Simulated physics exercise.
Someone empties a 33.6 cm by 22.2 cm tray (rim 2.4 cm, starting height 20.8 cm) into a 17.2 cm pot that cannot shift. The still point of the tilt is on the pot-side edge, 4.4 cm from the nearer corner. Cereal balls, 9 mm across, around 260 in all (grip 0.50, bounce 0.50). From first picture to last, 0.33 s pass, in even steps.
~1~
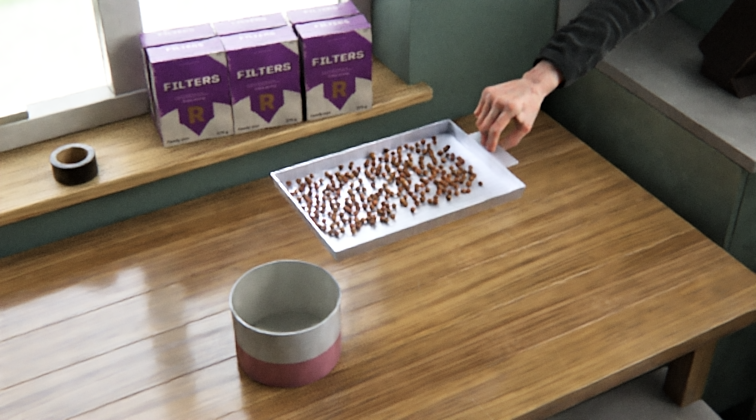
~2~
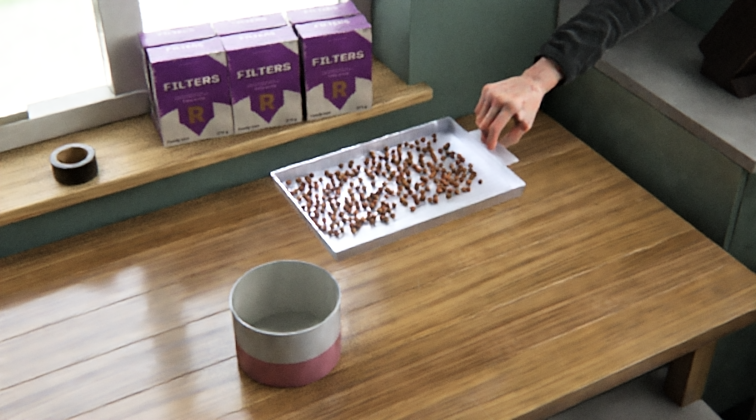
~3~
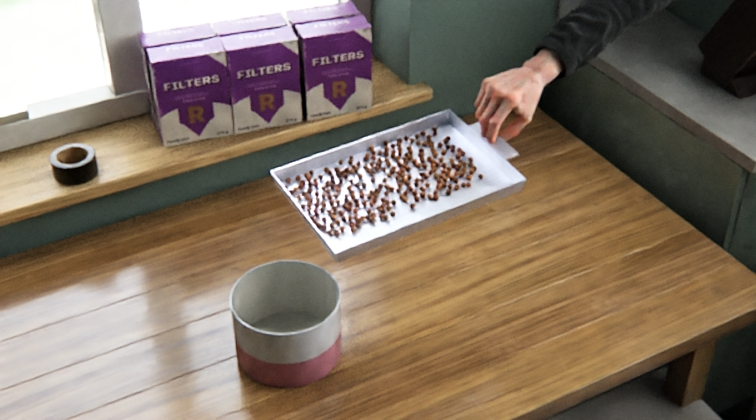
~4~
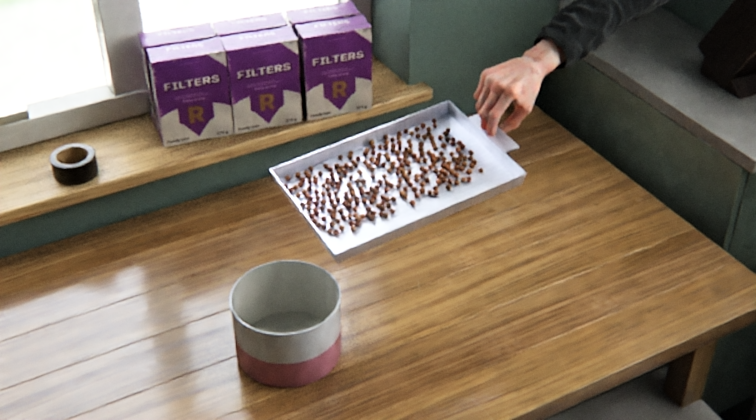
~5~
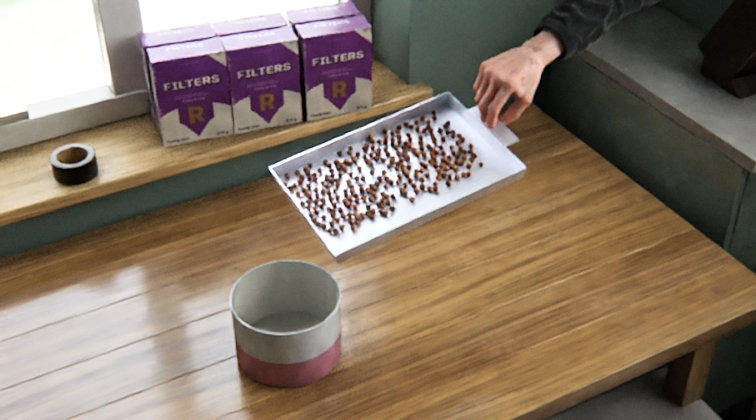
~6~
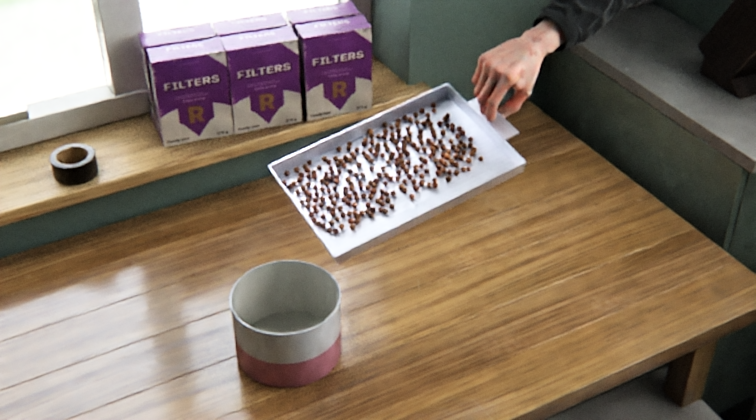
On a wooden table by a window, a hand slowly raising one end of a white tray scattered with small brown balls.
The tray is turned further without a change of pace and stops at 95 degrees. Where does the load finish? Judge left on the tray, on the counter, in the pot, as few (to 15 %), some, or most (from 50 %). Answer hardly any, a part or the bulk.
Left on the tray: Hardly any; on the counter: A part; in the pot: The bulk.
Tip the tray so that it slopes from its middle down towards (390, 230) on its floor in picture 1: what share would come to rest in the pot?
Some 20 per cent.
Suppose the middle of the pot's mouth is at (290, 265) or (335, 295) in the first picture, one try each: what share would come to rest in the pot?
Some 0 and 80 per cent.
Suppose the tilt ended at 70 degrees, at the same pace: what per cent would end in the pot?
In that case some 5 per cent.
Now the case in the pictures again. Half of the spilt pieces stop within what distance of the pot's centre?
Roughly 16 cm.
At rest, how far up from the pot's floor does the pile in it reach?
Some 2.0 cm.
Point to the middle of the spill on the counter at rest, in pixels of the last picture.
Around (337, 400).
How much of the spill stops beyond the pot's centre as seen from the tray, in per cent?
Some 40 per cent.
Then, 0.86 s after the last picture, tilt 51 degrees; the tray holds 100 %, the pot 0 %.
Then, 1.43 s after the last picture, tilt 76 degrees; the tray holds 95 %, the pot 0 %.
Then, 2.05 s after the last picture, tilt 95 degrees; the tray holds 25 %, the pot 30 %.
In the end, tray 0 %, counter 40 %, pot 60 %.
